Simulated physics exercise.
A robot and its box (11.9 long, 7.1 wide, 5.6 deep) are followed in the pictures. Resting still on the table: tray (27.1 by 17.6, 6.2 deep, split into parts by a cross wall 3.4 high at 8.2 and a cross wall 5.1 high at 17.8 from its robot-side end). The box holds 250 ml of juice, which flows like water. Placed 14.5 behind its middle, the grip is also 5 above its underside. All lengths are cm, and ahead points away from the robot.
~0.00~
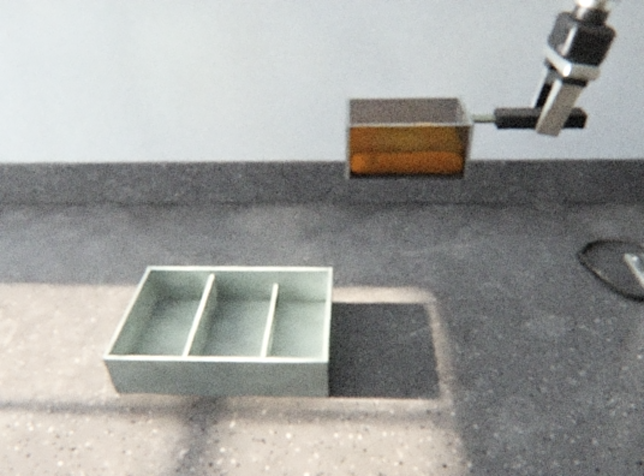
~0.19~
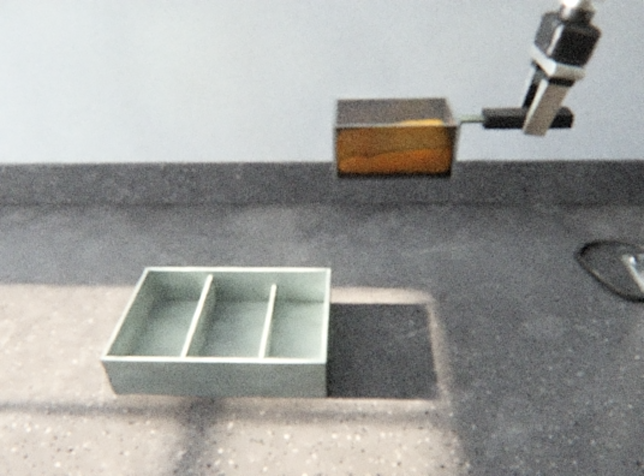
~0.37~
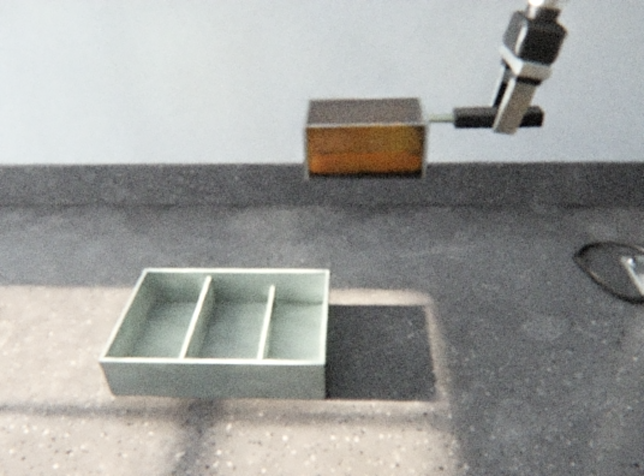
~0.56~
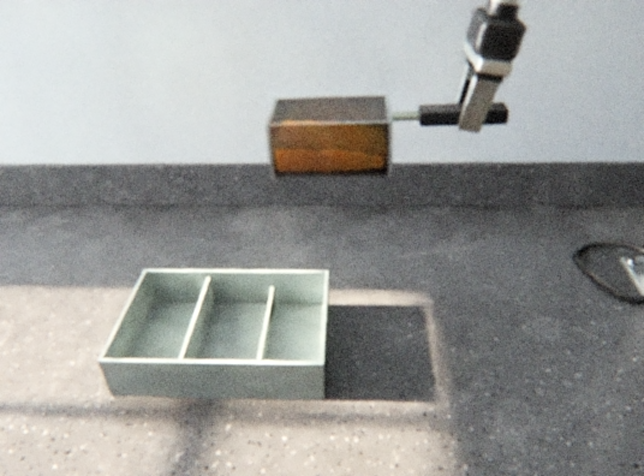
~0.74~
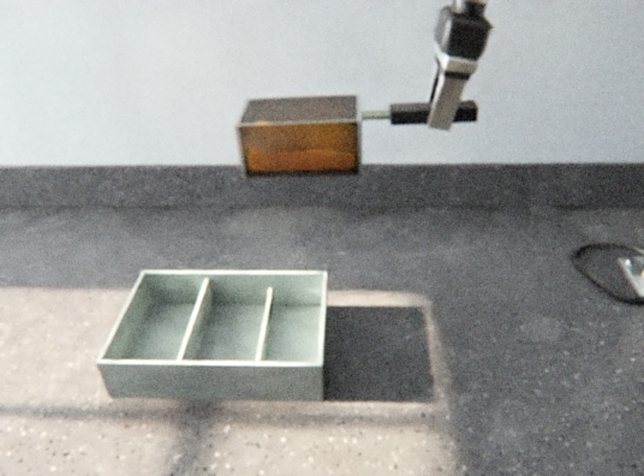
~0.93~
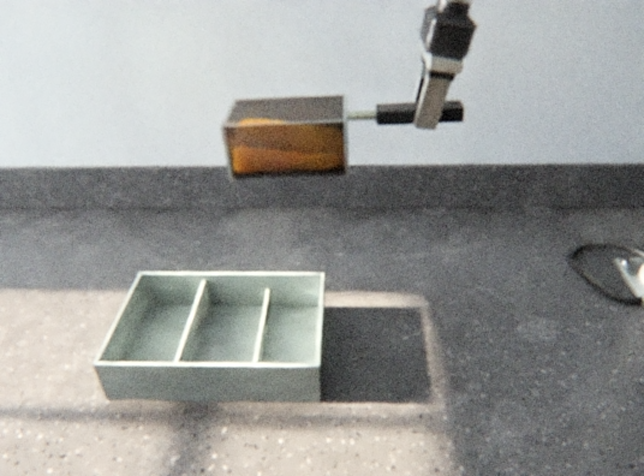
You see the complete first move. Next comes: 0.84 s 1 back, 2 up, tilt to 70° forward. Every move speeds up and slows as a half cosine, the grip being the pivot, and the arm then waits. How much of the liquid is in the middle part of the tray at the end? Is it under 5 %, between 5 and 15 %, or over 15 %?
Under 5 %.
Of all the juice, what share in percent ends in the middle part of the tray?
Something like 1 in a hundred.
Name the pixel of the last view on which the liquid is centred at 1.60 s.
Around (337, 268).
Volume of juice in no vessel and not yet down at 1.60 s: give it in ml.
I'd say around 40 ml.
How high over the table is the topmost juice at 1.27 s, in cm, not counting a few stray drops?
Roughly 28 centimetres.
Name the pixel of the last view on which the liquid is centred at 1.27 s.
I'd point to around (303, 186).
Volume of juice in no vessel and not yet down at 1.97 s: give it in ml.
25 ml.
After 1.27 s, tilted 25° forward, liquid up to 28 above the table; 250 ml in the box.
After 1.60 s, tilted 64° forward, liquid up to 22 above the table; 145 ml in the box, 60 ml in the robot-side part, 40 ml in the air or running down outside.
After 1.97 s, tilted 70° forward, liquid up to 42 above the table; 95 ml in the robot-side part, 75 ml in the box, 45 ml on the table or floor, 5 ml in the middle part, 25 ml in the air or running down outside.
After 2.77 s, tilted 70° forward, liquid up to 19 above the table; 100 ml in the robot-side part, 90 ml on the table or floor, 55 ml in the box, 5 ml in the middle part.
At rest, 100 ml in the robot-side part, 90 ml on the table or floor, 55 ml in the box, 5 ml in the middle part. That is 1 % in the middle part of the tray.
